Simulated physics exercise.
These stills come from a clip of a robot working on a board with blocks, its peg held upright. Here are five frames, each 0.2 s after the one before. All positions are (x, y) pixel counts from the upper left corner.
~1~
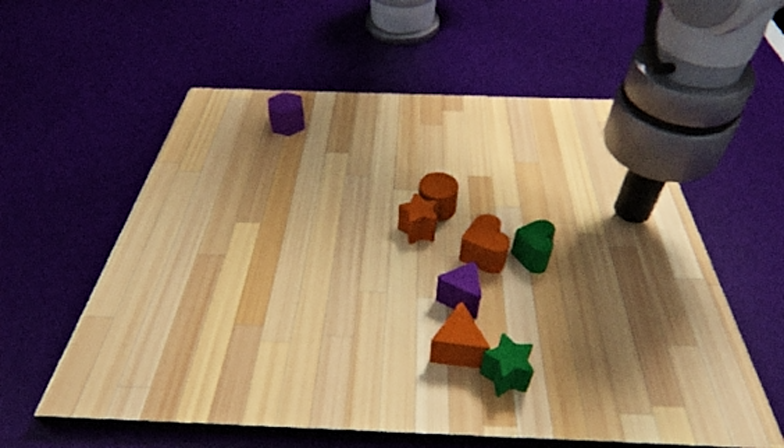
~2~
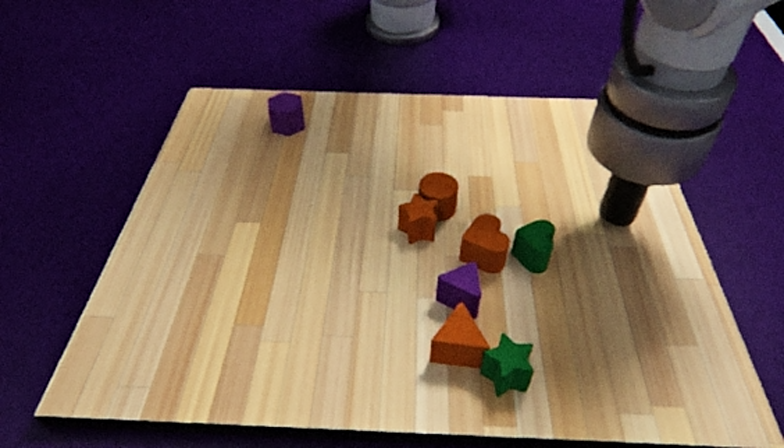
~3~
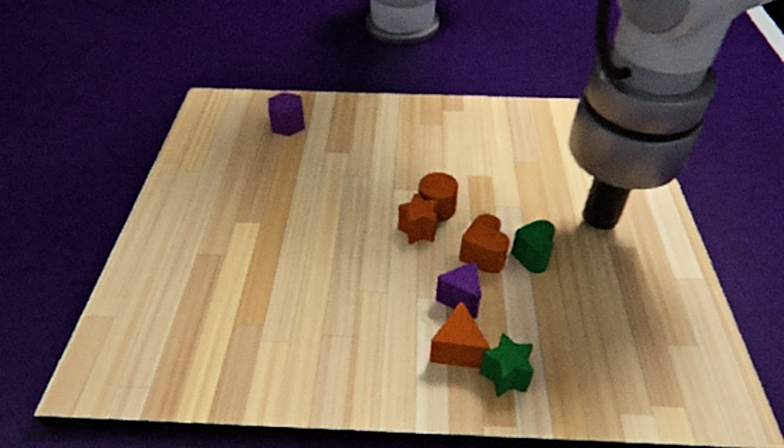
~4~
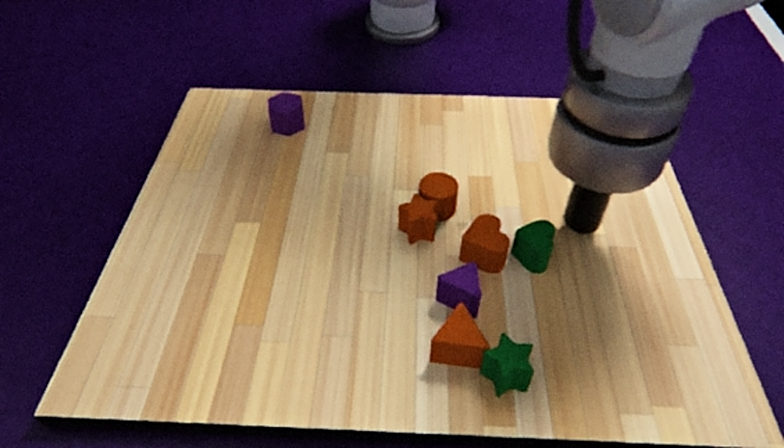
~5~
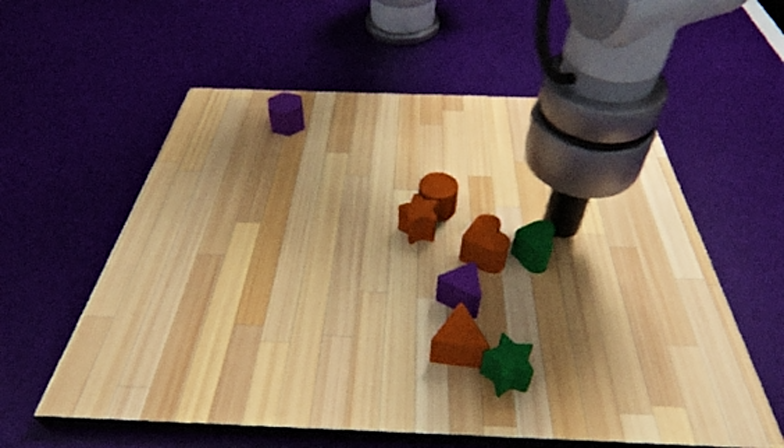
Robot arm with a dark peg sliding left over a wooden board toward a green block beside orange and purple blocks.
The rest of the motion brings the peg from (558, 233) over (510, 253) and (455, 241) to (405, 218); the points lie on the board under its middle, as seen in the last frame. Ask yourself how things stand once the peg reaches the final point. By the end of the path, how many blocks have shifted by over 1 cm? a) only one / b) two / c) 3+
My answer is option c.
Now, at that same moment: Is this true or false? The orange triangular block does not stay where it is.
Answer: False.
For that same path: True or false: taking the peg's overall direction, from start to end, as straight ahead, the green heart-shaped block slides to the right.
The statement is false.
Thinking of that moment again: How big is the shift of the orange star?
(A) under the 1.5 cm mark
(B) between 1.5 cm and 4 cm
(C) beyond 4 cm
That would be C.
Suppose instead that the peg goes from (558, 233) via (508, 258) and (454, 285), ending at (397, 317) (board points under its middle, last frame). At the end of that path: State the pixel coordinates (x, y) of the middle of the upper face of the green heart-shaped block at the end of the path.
Put as a pixel place, it's (502, 276).
On the path given first. One third of the way, peg (512, 245); orange heart-shaped block (478, 235), turned 15° clockwise; green heart-shaped block (515, 261), turned 65° anticlockwise.
Two thirds of the way, peg (455, 233); orange star (409, 205), turned 35° clockwise; orange heart-shaped block (430, 234), turned 25° anticlockwise; green heart-shaped block (512, 262), turned 85° anticlockwise.
At the end, peg (406, 209); orange star (367, 196), turned 20° clockwise; orange cylinder (431, 175); orange triangular block not moved; orange heart-shaped block (422, 233), turned 50° anticlockwise; green heart-shaped block (512, 262), turned 85° anticlockwise.
